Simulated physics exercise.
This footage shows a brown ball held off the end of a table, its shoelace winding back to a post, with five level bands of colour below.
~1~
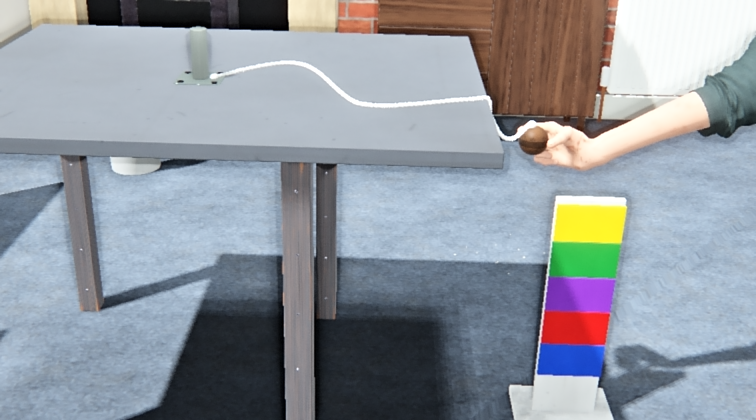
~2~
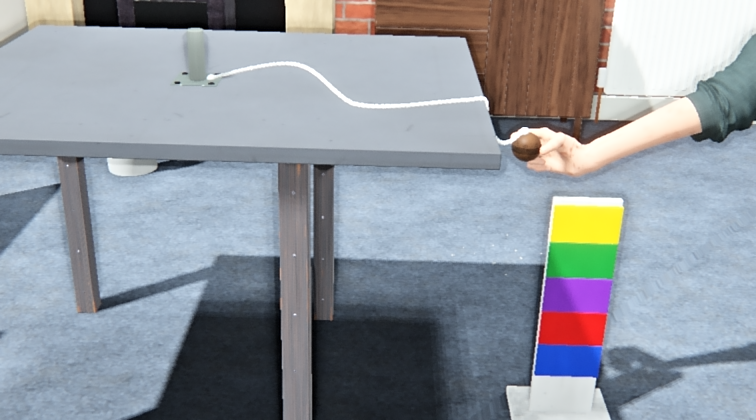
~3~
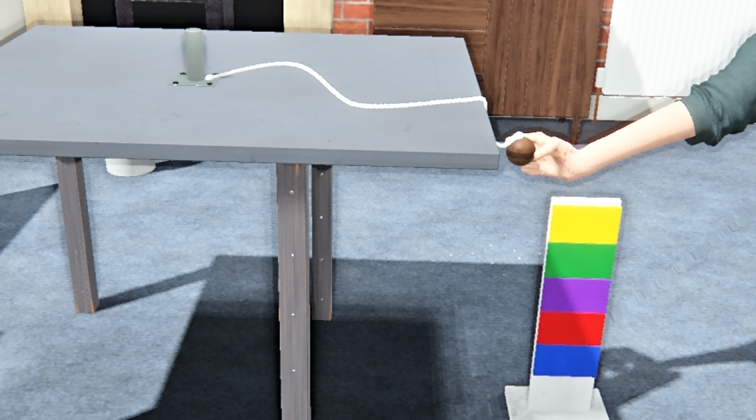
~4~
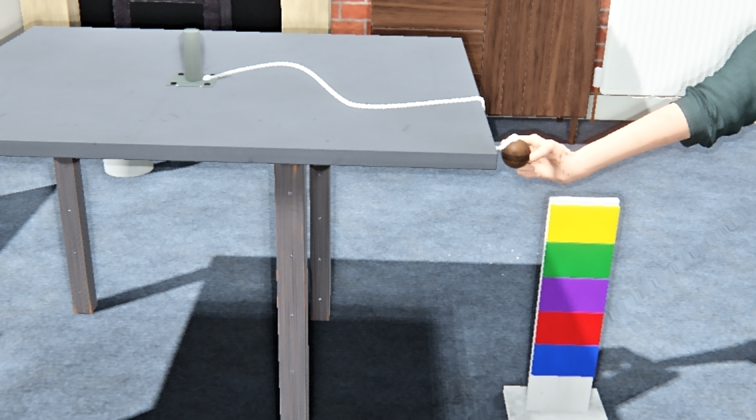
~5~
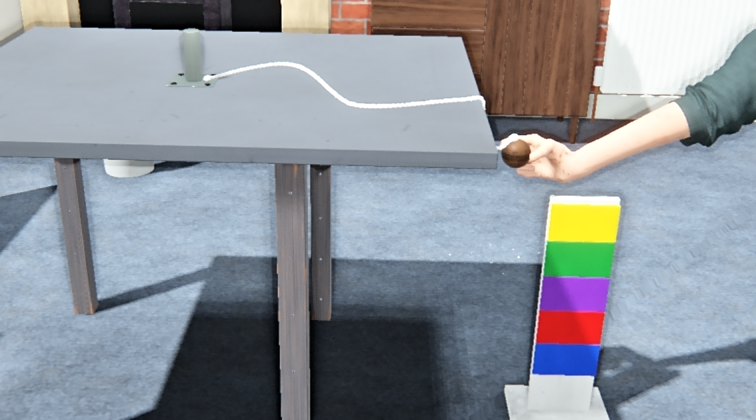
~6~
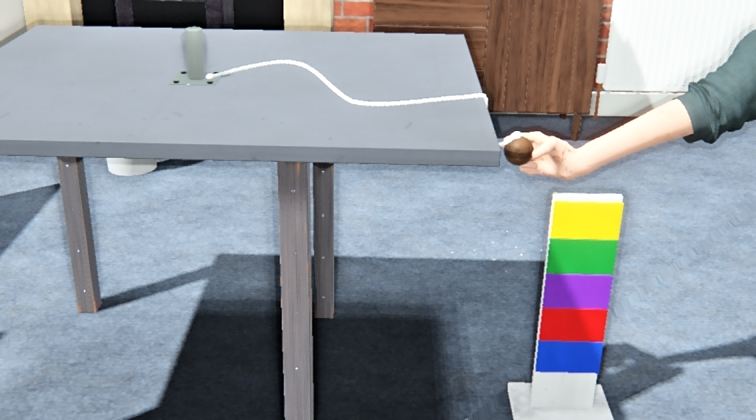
In a room with blue carpet, a brick-edged wall and a wooden door, a grey table is seen from slightly above and to the side. A white cord winds from a grey post to a brown ball held by a hand off the table's right edge, above an upright board banded yellow, green, purple, red and blue. The hand and ball shift slightly left and down, then barely move as the view wavers faintly.
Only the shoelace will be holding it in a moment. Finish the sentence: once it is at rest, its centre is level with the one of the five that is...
Purple.
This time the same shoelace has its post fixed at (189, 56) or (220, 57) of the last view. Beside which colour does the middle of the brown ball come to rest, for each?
In turn, green and then purple.
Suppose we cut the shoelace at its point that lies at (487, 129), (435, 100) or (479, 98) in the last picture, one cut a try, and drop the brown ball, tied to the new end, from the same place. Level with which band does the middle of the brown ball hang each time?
Here's the sequence: Green; next: No band; last: Yellow.
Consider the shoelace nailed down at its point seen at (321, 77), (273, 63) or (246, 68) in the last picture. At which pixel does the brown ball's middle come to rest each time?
(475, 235), (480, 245), (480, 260).
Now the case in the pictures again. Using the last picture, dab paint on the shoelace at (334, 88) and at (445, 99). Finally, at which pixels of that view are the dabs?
They finish at (420, 80) and (478, 157) respectively.
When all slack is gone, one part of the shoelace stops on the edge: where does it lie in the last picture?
Location: About (368, 104).
Soon after, ball near (499, 282); level with purple.
After that, ball near (434, 258); level with purple.
And then, ball near (486, 272); level with purple.
In the end, ball near (471, 271); level with purple. Its middle rests at the purple band.
